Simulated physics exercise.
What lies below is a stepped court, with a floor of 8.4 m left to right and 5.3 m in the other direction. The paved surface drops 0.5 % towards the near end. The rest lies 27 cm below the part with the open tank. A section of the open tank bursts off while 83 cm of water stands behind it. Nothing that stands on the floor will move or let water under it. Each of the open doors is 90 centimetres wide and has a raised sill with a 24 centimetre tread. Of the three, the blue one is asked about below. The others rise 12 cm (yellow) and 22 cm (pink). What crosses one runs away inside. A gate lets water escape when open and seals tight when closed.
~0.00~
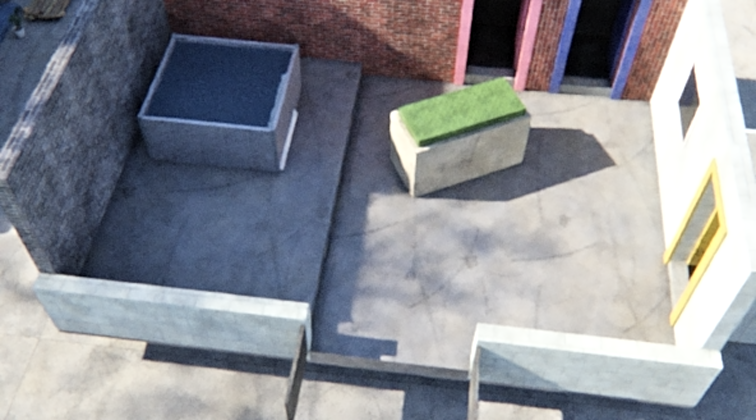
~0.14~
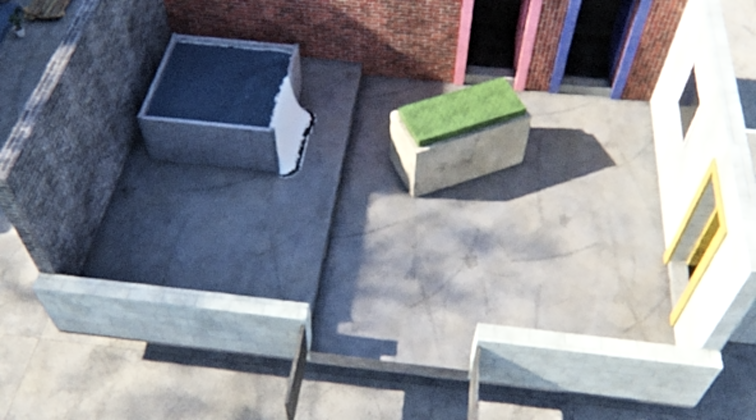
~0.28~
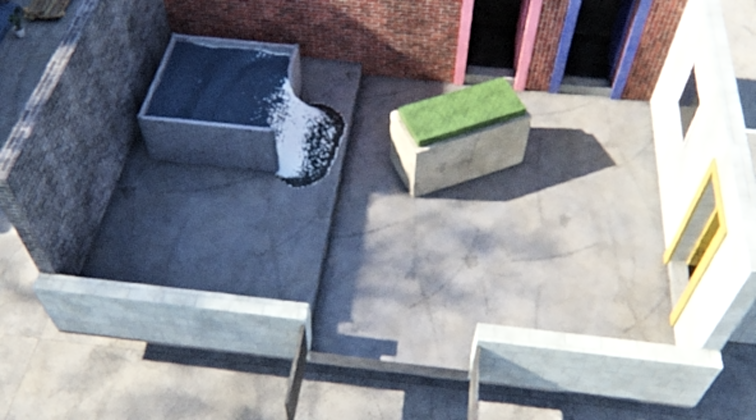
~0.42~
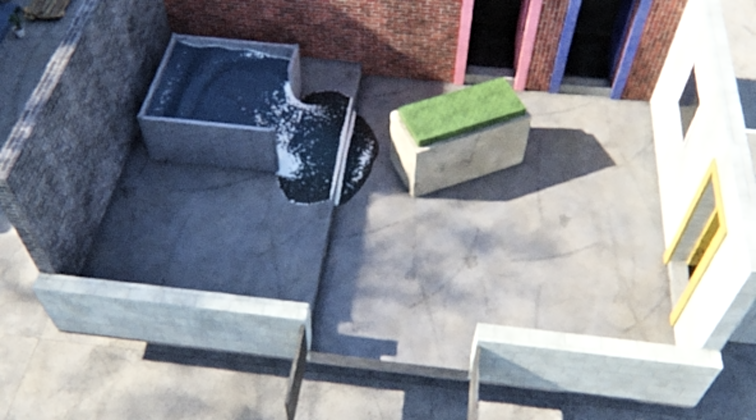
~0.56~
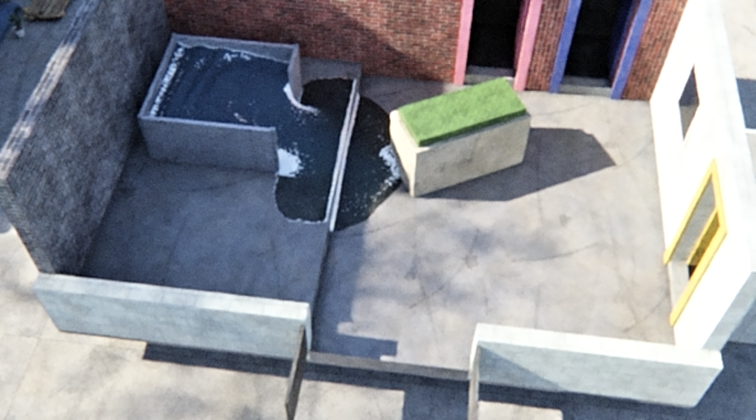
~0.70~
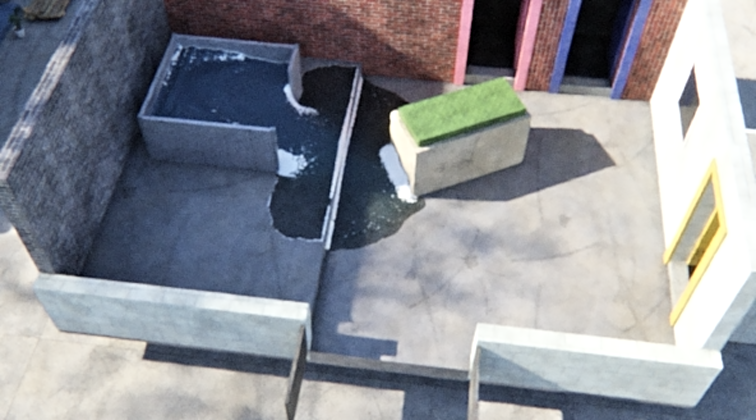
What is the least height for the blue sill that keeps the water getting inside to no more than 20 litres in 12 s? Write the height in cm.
6.5 cm.
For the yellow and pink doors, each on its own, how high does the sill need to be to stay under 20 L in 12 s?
About 11.5 cm at yellow and about 22 cm at pink.
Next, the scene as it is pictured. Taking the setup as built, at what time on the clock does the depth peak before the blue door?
At about 2.0 s.
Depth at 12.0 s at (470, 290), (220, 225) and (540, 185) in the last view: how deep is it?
Depths in order: 8 / 0 / 3 cm.
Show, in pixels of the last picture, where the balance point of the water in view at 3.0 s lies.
Roughly (390, 175).
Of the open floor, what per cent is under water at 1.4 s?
Approximately 30 %.
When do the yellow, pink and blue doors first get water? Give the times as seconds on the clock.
So the front gets to yellow at 2.6 seconds, pink at 1.3 seconds, and blue at 1.6 seconds.
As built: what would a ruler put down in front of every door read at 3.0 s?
Before yellow it's 10 cm, before pink 24 cm, before blue 9 cm.
After 1.4 s water covers 30 % of the floor, deepest (48 cm) near (382, 164); it has not reached the blue door.
After 3.0 s water covers 55 % of the floor, deepest (35 cm) near (657, 364); 9 cm at the blue door, 0 litres in over its 19 cm sill.
After 12.0 s water covers 65 % of the floor, deepest (10 cm) near (350, 284); 6 cm at the blue door, 0 litres in over its 19 cm sill.
At the blue door as built, the water arrived by 1.7 s and peaked near 11 cm at 2.0 s.
With a sill of 5.5 cm, 29 litres would have come in within the 12 s; with 7 cm, 15 litres. So under 20 litres takes about 6.5 cm.
